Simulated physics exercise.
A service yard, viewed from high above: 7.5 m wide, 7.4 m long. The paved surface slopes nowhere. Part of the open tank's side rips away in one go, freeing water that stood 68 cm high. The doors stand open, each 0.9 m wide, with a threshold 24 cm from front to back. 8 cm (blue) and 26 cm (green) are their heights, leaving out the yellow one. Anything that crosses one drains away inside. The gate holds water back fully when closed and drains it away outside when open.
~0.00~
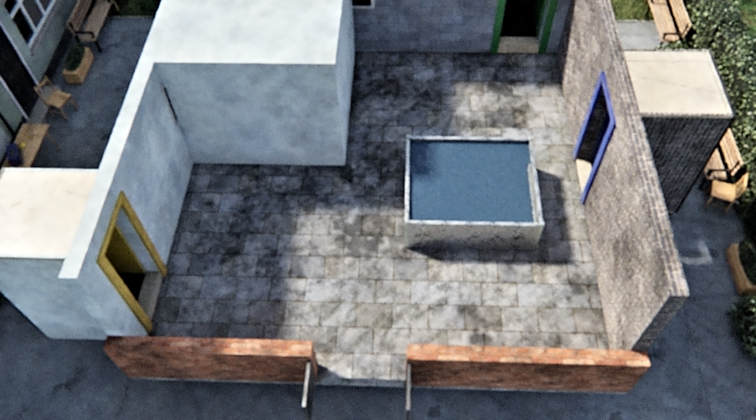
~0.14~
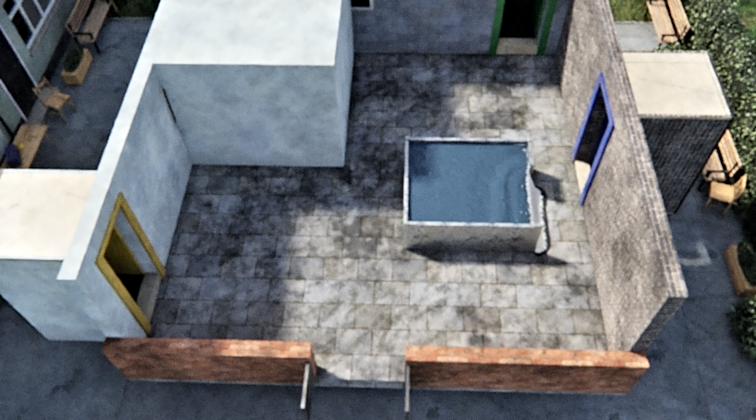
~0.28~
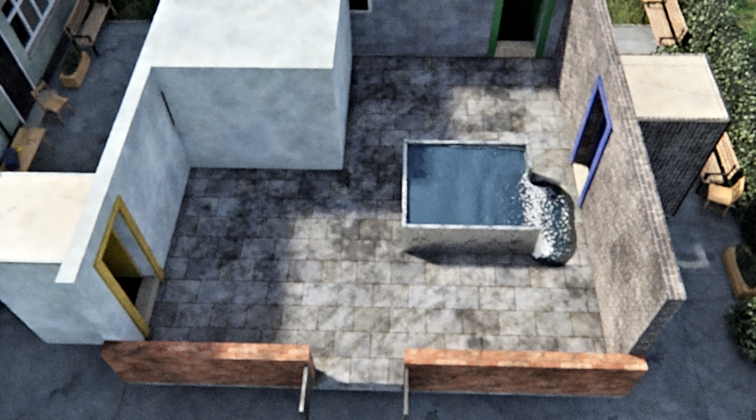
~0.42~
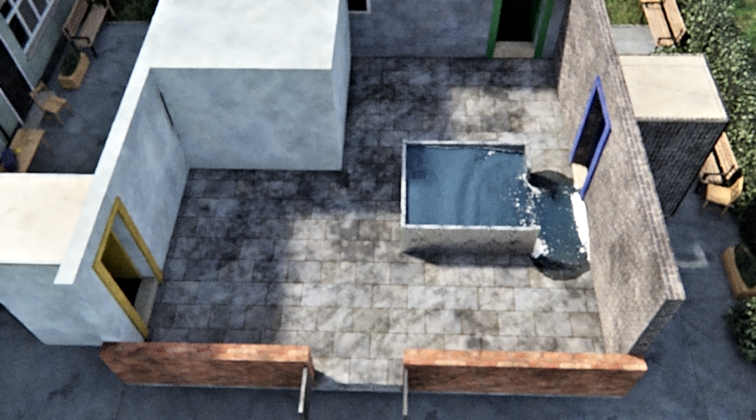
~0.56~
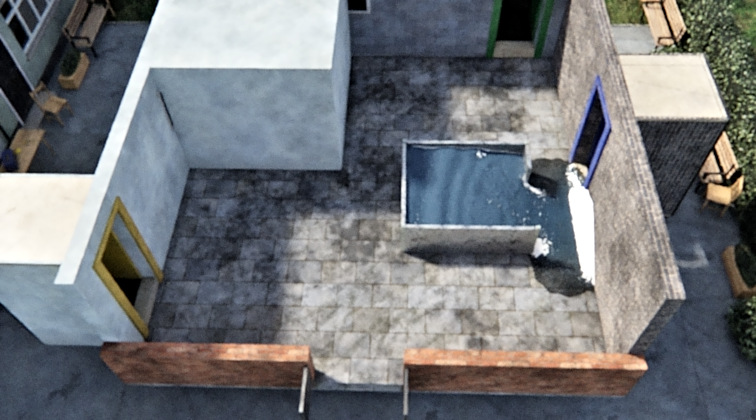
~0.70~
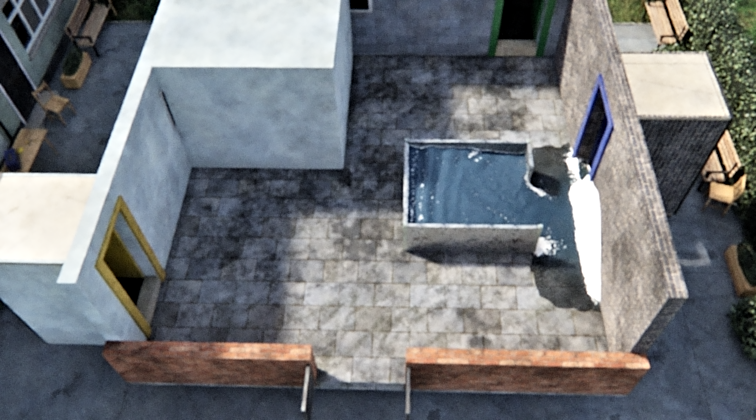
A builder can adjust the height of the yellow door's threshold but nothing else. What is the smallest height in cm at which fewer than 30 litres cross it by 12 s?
About 7 cm.
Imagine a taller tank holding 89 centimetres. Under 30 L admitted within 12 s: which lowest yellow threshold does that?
Then a height close to 10.5 cm.
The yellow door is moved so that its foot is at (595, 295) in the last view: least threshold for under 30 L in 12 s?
16 cm.
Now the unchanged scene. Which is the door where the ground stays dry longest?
Last comes the yellow one.
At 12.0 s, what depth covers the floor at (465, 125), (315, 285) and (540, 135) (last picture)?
Depth: About 2, 5, 3 cm.
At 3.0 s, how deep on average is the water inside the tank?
About 26 cm.
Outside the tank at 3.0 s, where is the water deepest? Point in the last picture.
Look close to (607, 373).
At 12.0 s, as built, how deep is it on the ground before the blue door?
Depth: Near 5.0 cm.
After 1.4 s water covers 10 % of the floor, deepest (52 cm) near (581, 230); it has not reached the yellow door.
After 3.0 s water covers 40 % of the floor, deepest (34 cm) near (607, 373); it has not reached the yellow door.
After 12.0 s water covers 100 % of the floor, deepest (12 cm) near (275, 365); 8 cm at the yellow door, 0 litres in over its 20 cm threshold.
At the yellow door as built, the water arrived by 4.4 s and peaked near 13 cm at 4.8 s.
With a threshold of 6 cm, 45 litres would have come in within the 12 s; with 8 cm, 15 litres. So under 30 litres takes about 7 cm.
